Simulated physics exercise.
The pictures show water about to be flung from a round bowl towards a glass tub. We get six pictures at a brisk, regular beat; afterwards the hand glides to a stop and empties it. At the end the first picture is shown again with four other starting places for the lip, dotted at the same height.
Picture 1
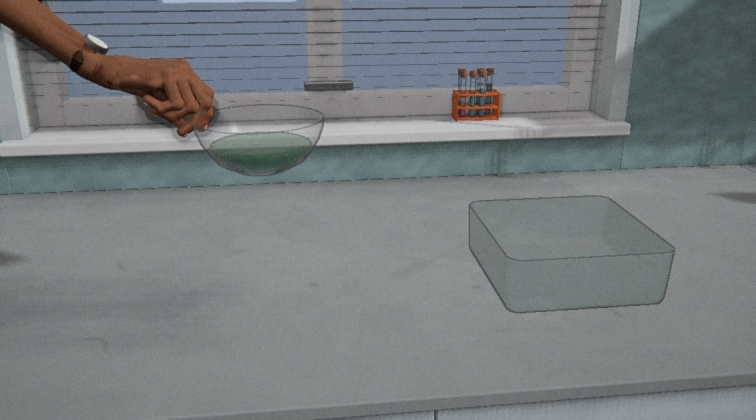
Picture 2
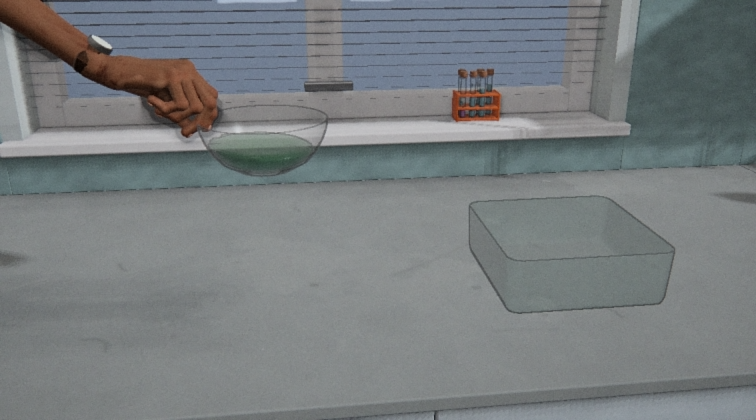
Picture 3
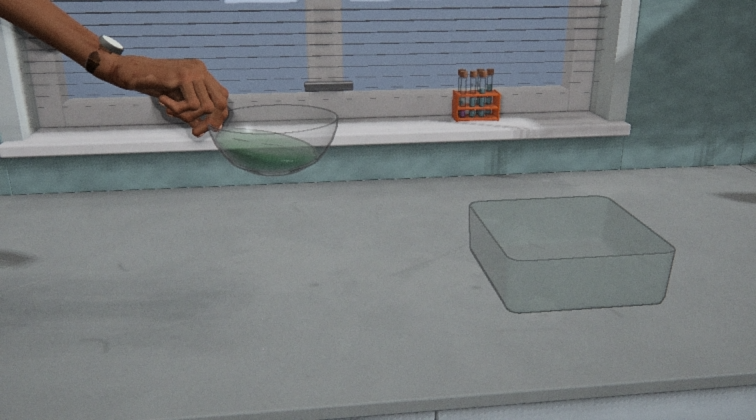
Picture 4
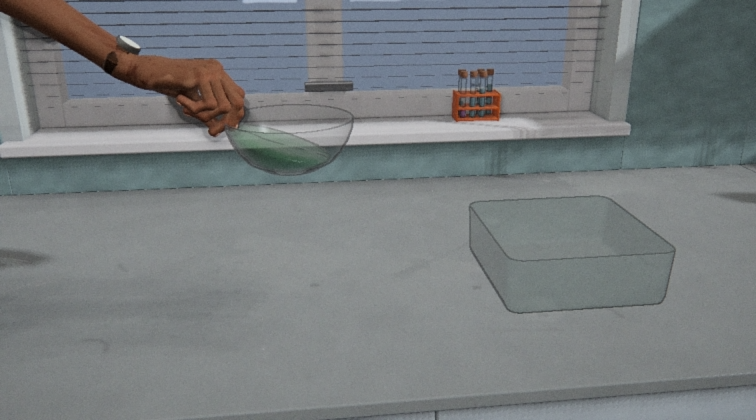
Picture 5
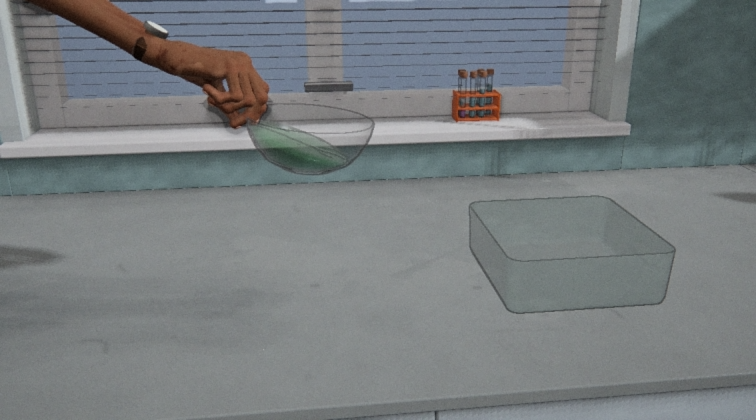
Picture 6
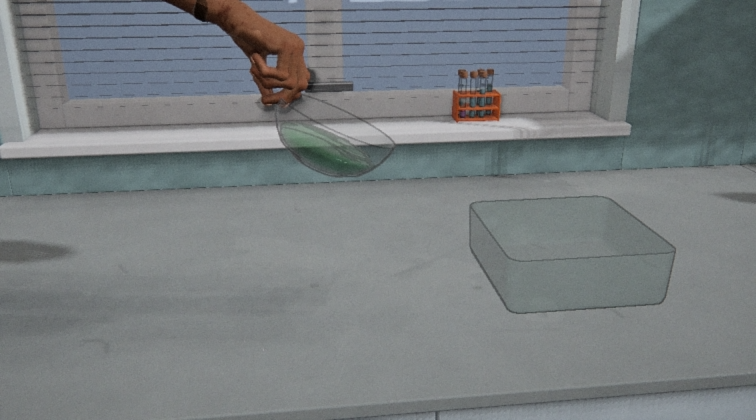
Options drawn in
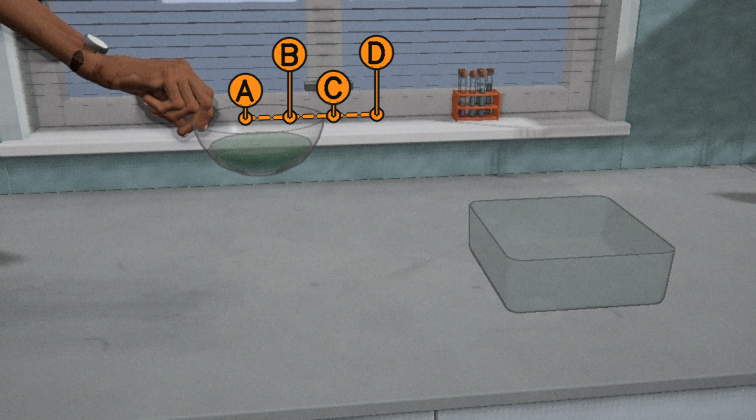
A hand moves a round glass bowl of green liquid right, then tilts it rightward.
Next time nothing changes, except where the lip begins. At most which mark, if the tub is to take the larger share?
I would pick spot D.
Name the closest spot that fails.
Spot C.
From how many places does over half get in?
One.
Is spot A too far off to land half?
Yes.
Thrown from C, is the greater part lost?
Yes.
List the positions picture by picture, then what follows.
Upright, lip at (322, 115); tub from (503, 310) to (662, 300); nothing has left yet.
Upright, lip at (326, 116); nothing has left yet.
Upright, lip at (336, 116); nothing has left yet.
Upright, lip at (352, 115); nothing has left yet.
Tipped about 6°, lip at (372, 121); nothing has left yet.
Tipped about 25°, lip at (394, 142); nothing has left yet.
On the marked copy, A at (245, 118); B at (289, 116); C at (333, 115); D at (376, 114).
Choosing A, about 0 % lands in the tub, 100 % falls short.
Choosing B, about 0 % lands in the tub, 98 % falls short.
Choosing C, about 18 % lands in the tub, 78 % falls short and 4 % goes beside or beyond.
Choosing D, about 63 % lands in the tub, 17 % falls short and 20 % goes beside or beyond.
